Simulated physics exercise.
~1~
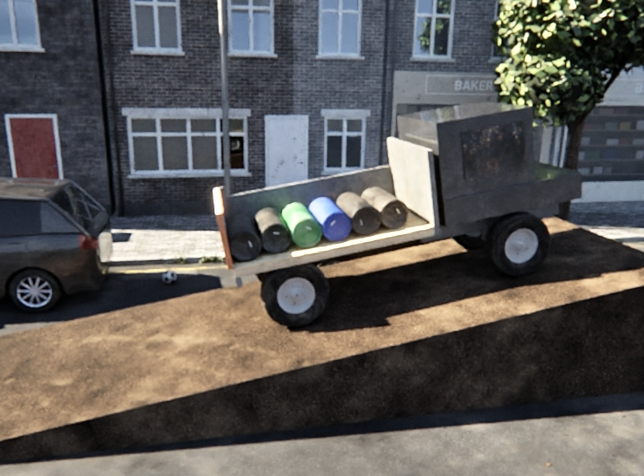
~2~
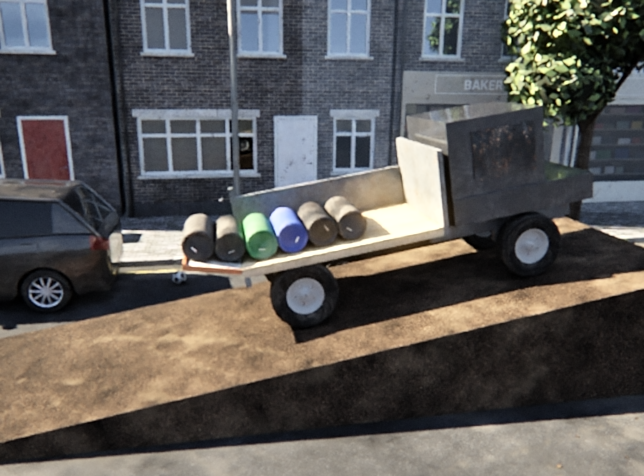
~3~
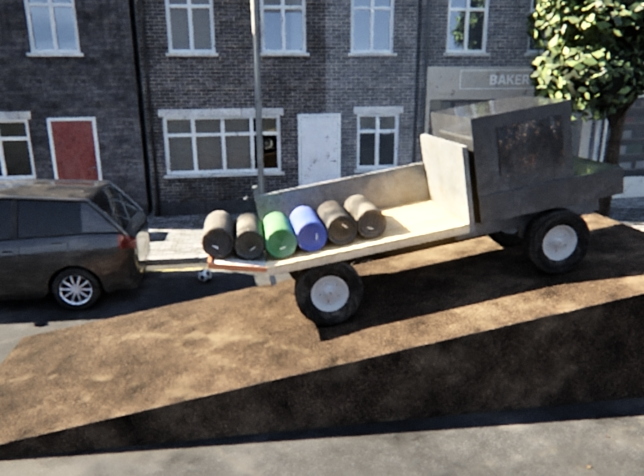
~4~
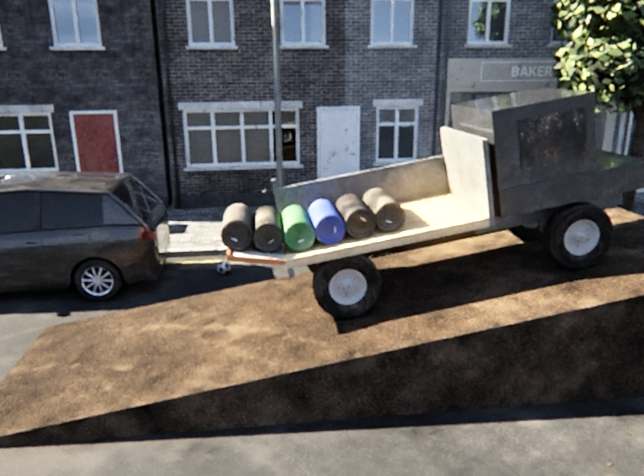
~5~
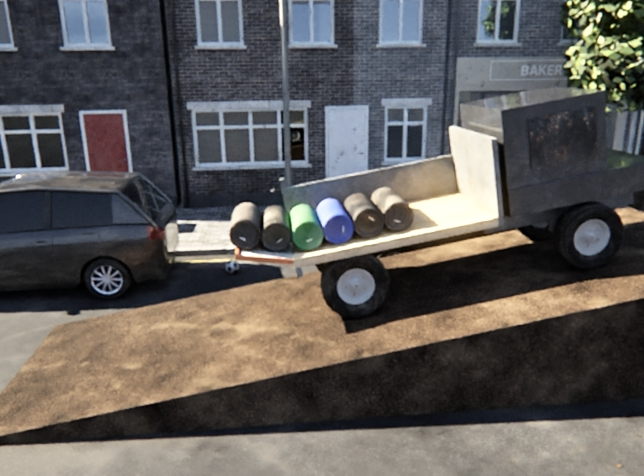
A sloping pick-up's tailgate drops, and its six cylinders roll slightly left and stay aboard.
